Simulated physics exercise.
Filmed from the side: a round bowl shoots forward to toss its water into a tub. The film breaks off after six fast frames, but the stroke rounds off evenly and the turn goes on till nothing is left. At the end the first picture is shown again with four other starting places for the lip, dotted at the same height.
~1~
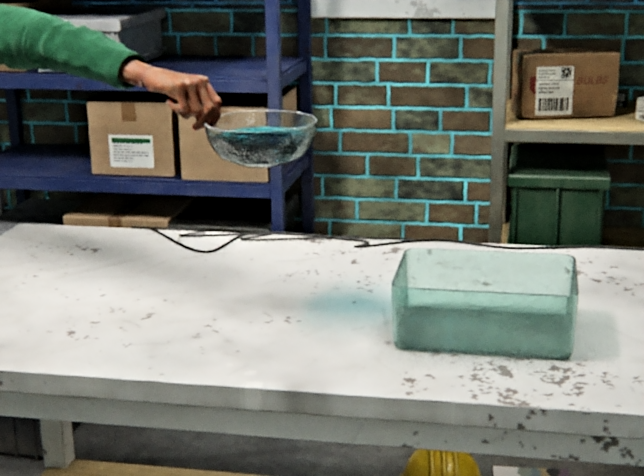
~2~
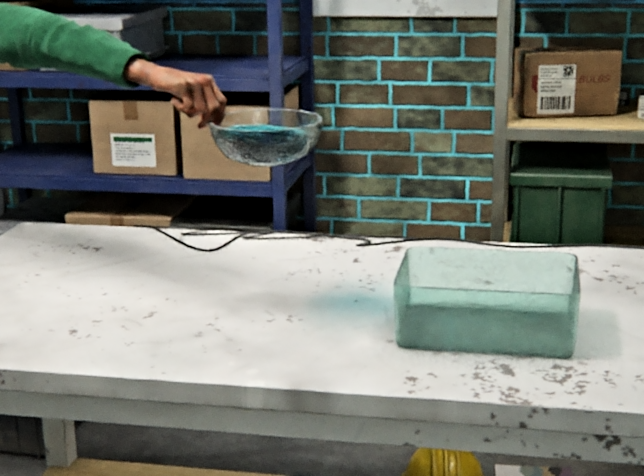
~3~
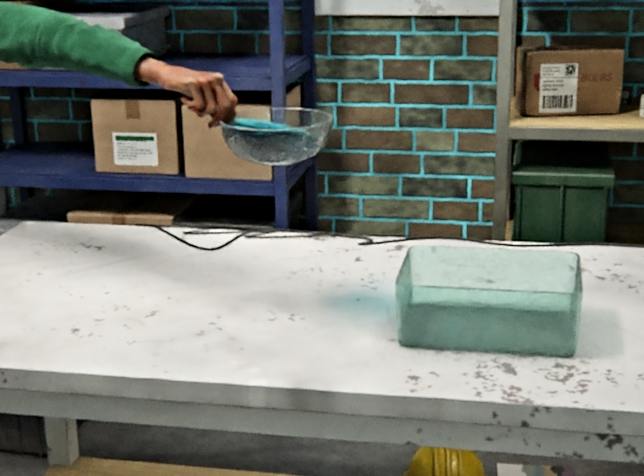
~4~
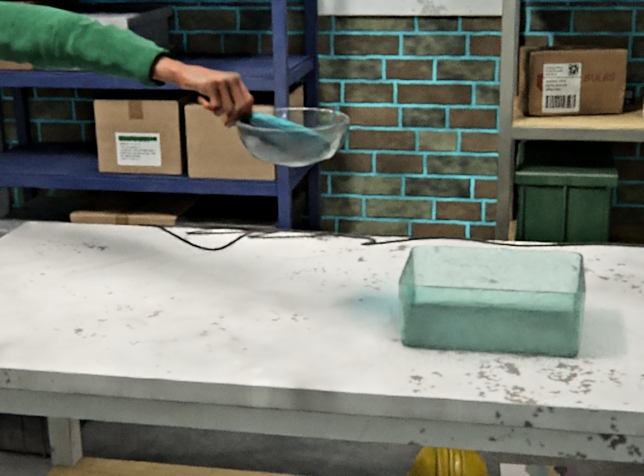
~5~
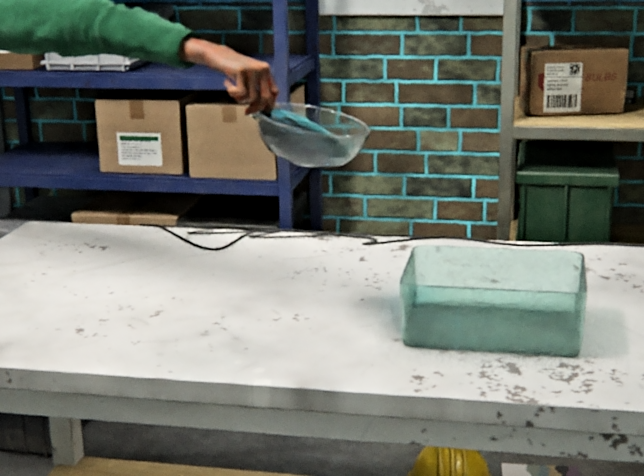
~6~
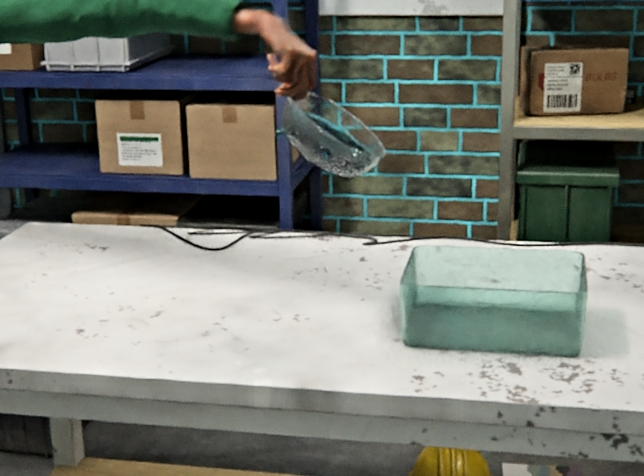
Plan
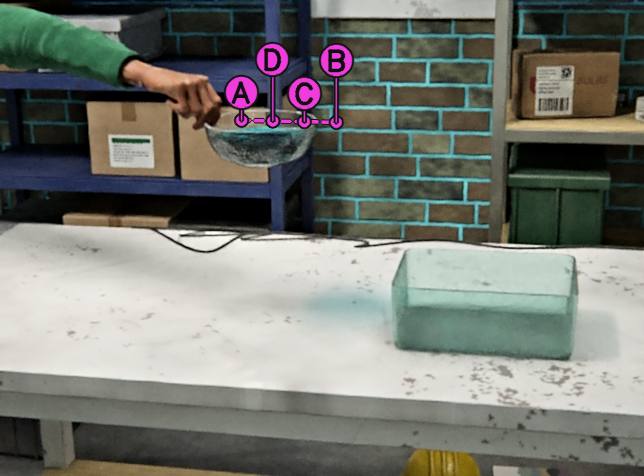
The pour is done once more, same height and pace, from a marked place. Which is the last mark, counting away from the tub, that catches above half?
Use spot D.
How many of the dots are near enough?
Three.
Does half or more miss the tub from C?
No, not at all.
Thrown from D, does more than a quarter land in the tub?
Yes, clearly.
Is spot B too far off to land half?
No, that is safe.
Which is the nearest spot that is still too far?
A it is.
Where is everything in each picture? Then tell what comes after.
The first picture shows upright, lip at (314, 121); tub from (393, 347) to (573, 358); nothing has left yet.
The second picture shows upright, lip at (319, 120); nothing has left yet.
The third picture shows upright, lip at (330, 119); nothing has left yet.
The fourth picture shows upright, lip at (347, 120); nothing has left yet.
The fifth picture shows tipped about 12°, lip at (367, 131); nothing has left yet.
The sixth picture shows tipped about 35°, lip at (384, 154); nothing has left yet.
On the marked copy, A at (241, 120); B at (336, 122); C at (304, 121); D at (272, 121).
Choosing A, about 28 % lands in the tub, 66 % falls short and 7 % goes beside or beyond.
Choosing B, about 71 % lands in the tub, 6 % falls short and 24 % goes beside or beyond.
Choosing C, about 77 % lands in the tub, 8 % falls short and 15 % goes beside or beyond.
Choosing D, about 66 % lands in the tub, 20 % falls short and 14 % goes beside or beyond.
